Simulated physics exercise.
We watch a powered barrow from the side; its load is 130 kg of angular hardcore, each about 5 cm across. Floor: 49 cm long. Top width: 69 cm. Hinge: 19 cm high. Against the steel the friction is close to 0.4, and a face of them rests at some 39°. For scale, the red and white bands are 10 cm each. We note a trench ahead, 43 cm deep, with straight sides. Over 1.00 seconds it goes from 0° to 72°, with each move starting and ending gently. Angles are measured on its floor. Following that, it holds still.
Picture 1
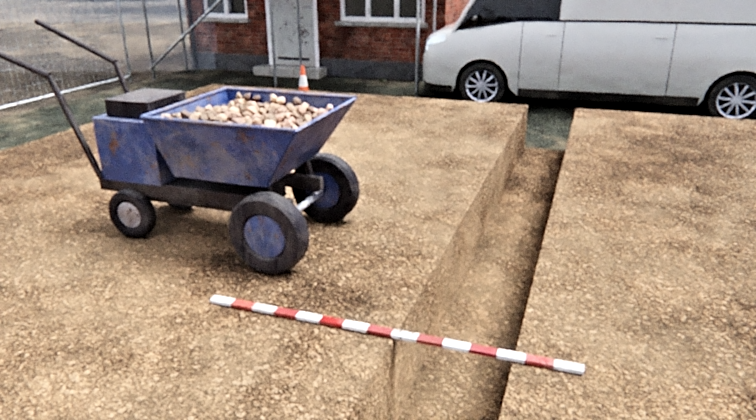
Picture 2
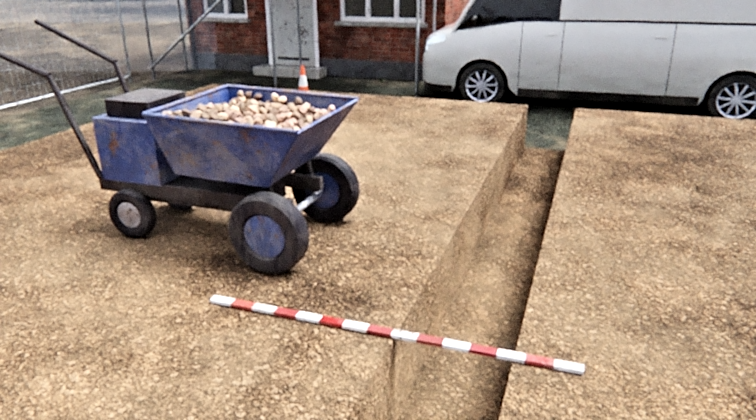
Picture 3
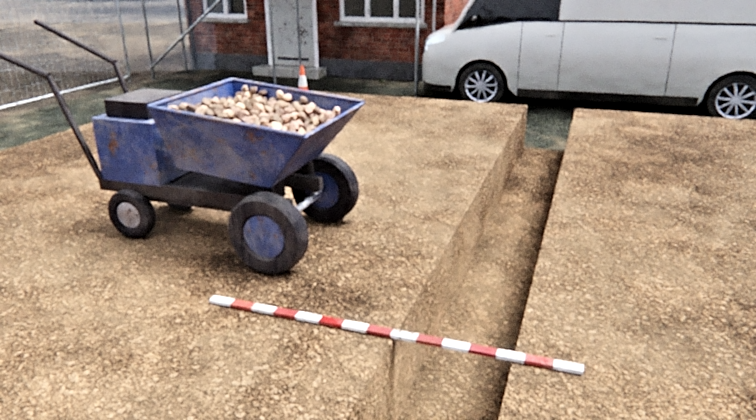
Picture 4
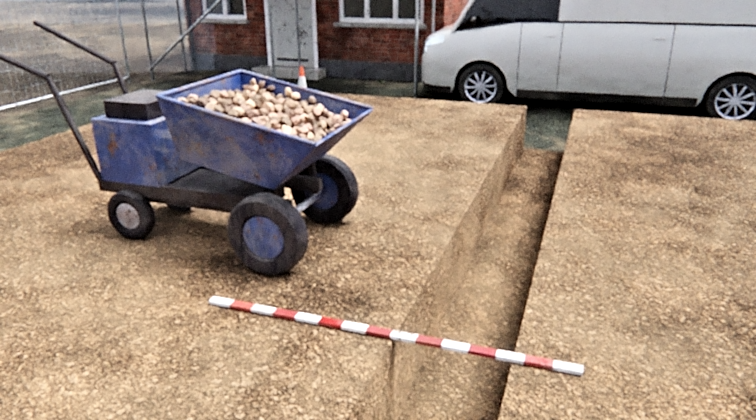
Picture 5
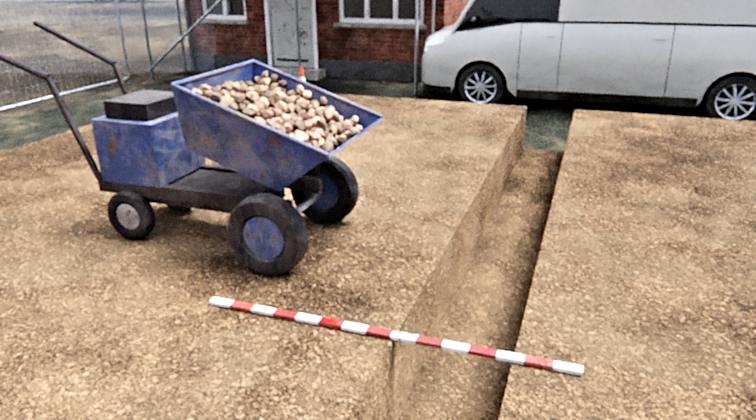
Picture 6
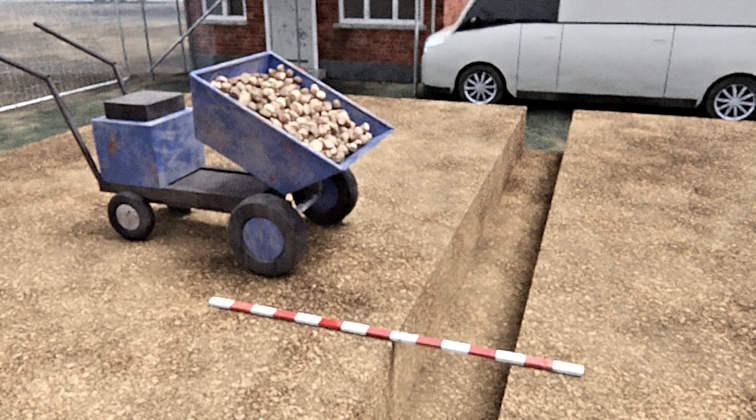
On a gravelly yard beside a straight-sided trench, the blue skip of a powered barrow loaded with stones tilting forward to the right.
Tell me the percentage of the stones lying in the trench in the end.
Close to 51 %.
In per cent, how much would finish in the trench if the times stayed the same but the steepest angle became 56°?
It would come to about 10 percent.
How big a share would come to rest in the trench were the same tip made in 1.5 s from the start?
With that timing, about 50 per cent.
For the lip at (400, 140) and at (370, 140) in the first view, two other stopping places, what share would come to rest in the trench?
Roughly 55 per cent, then 80 per cent.
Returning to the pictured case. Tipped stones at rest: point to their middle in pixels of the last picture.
Roughly at (461, 335).
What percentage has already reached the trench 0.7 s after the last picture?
By that point it's something like 10 in a hundred.
Then, 0.3 s after the last picture the floor is at 61°, 100 % in the tray; the foremost stones are at (379, 203).
Then, 0.7 s after the last picture the floor is at 72°, 78 % in the tray, 11 % short of the trench, 10 % in the trench; the foremost stones are at (472, 337).
Then, 1.0 s after the last picture the floor is at 72°, 51 % in the tray, 16 % short of the trench, 33 % in the trench; the foremost stones are at (524, 336).
Then, 3.0 s after the last picture the floor is at 72°, 23 % in the tray, 25 % short of the trench, 51 % in the trench; the foremost stones are at (513, 385).
